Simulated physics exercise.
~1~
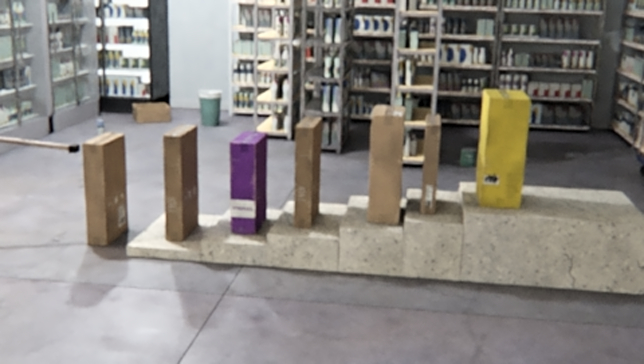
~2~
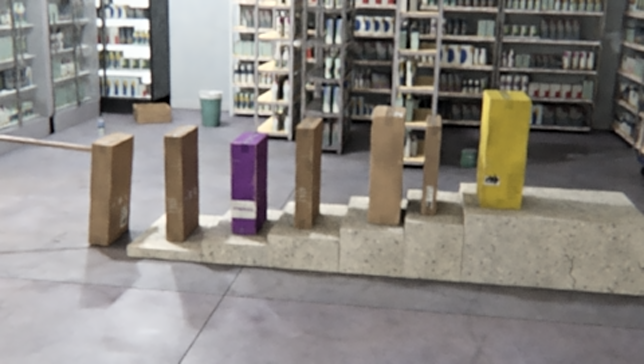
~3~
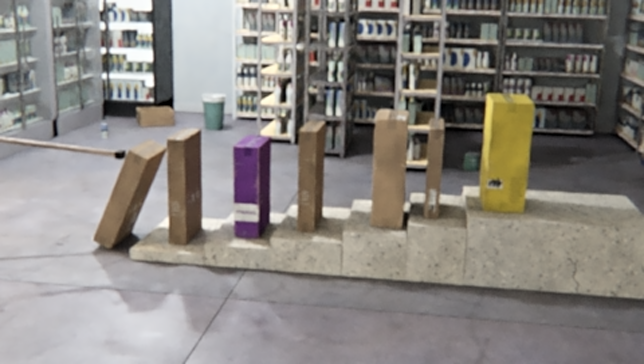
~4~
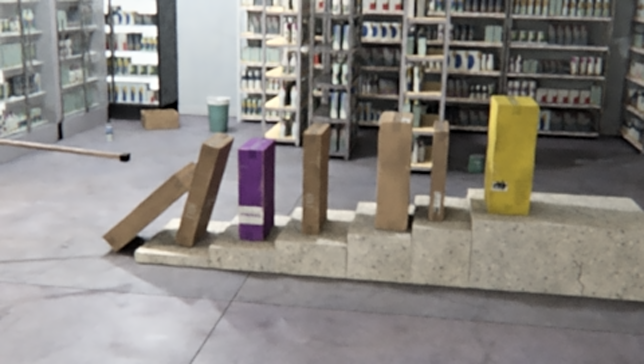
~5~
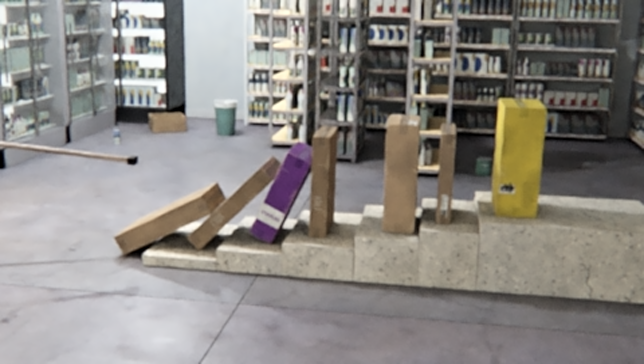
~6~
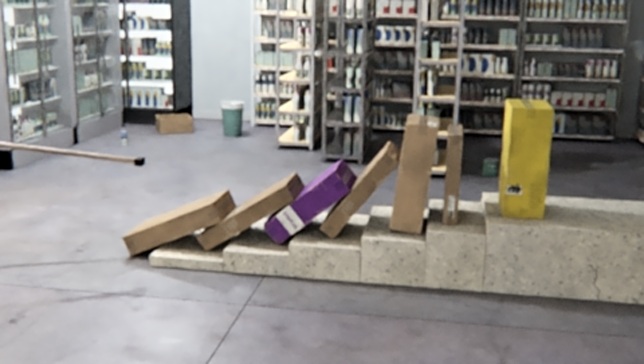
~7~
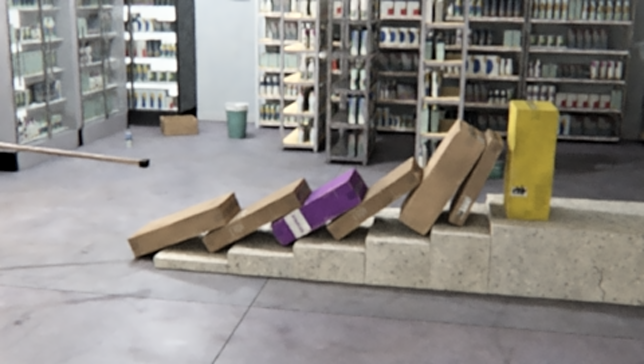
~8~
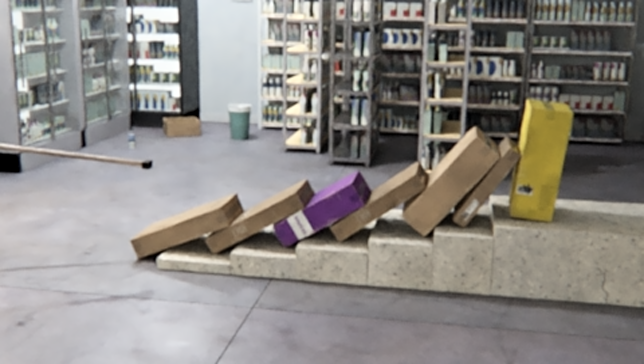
Shop floor with stocked shelves, a pole toppling upright cartons in turn up low steps, the last yellow one left barely tilted.
